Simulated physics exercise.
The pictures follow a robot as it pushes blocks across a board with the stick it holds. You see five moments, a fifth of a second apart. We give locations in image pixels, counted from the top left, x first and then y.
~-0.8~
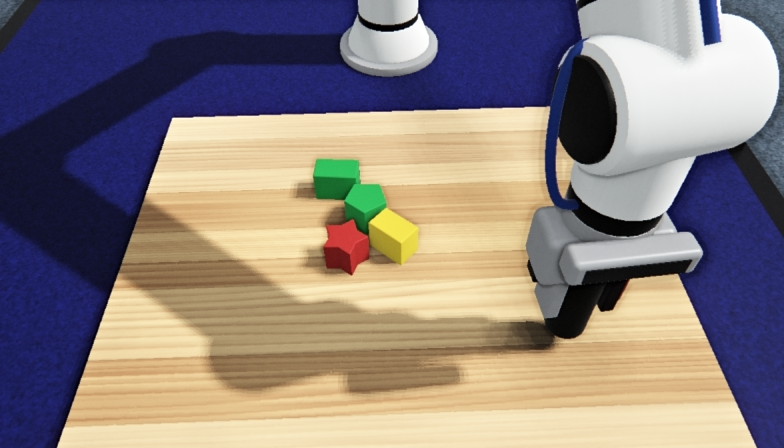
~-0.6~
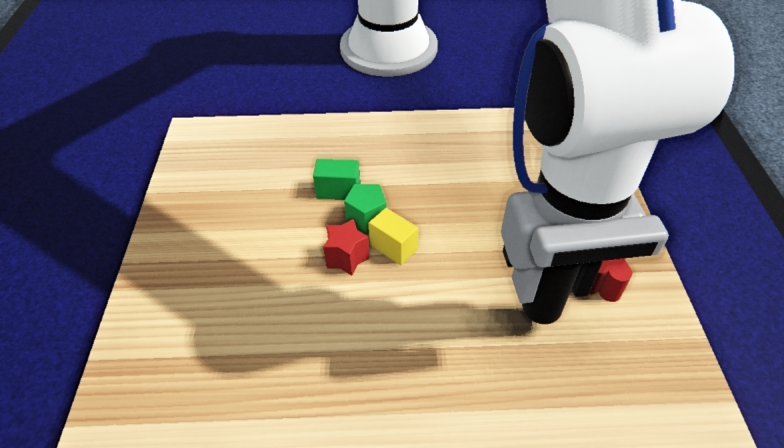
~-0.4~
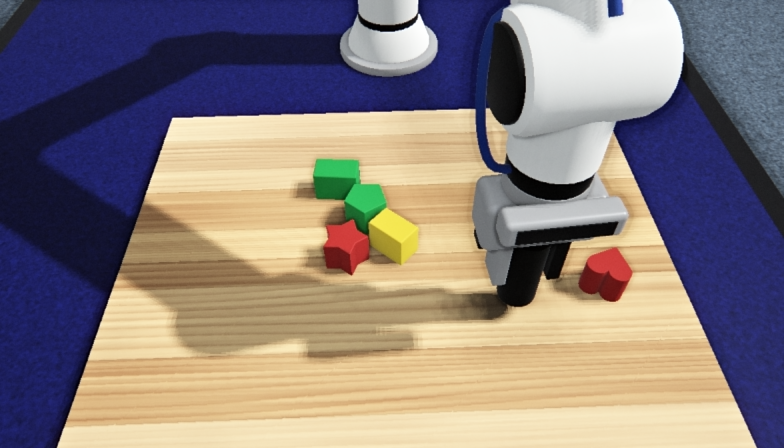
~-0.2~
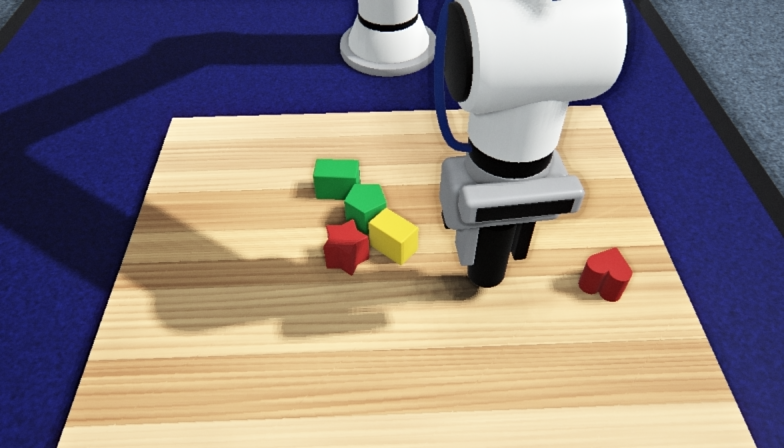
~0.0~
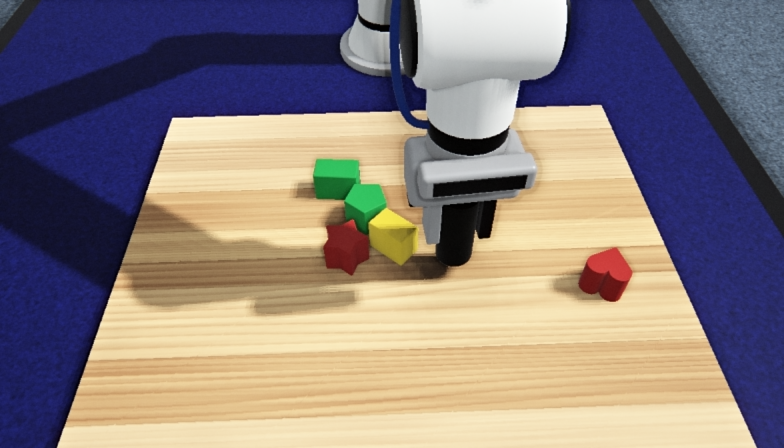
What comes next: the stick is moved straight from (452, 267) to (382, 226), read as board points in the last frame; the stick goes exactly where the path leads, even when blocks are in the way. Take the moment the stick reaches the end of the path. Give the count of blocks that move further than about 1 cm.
I count three at least.
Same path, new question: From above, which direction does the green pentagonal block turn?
Viewed from the top, it goes clockwise.
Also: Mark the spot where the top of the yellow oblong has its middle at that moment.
It is going to be at (344, 214).
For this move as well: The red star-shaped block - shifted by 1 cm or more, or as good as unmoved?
That one moves away.
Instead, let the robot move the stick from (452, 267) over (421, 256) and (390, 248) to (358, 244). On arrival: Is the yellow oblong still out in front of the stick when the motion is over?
In short: Yes.
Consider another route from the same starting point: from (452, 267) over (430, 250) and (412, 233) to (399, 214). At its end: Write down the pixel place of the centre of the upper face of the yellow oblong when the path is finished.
Its top middle will sit at (371, 215).
On the path given first. Halfway along, stick (415, 232); red star-shaped block (341, 237); green pentagonal block (359, 192), turned 15° clockwise; yellow oblong (375, 220), turned 20° anticlockwise.
At the end, stick (382, 213); green oblong (336, 165), turned 10° anticlockwise; red star-shaped block (330, 241), turned 50° anticlockwise; green pentagonal block (351, 188), turned 30° clockwise; yellow oblong (344, 214), turned 55° anticlockwise.
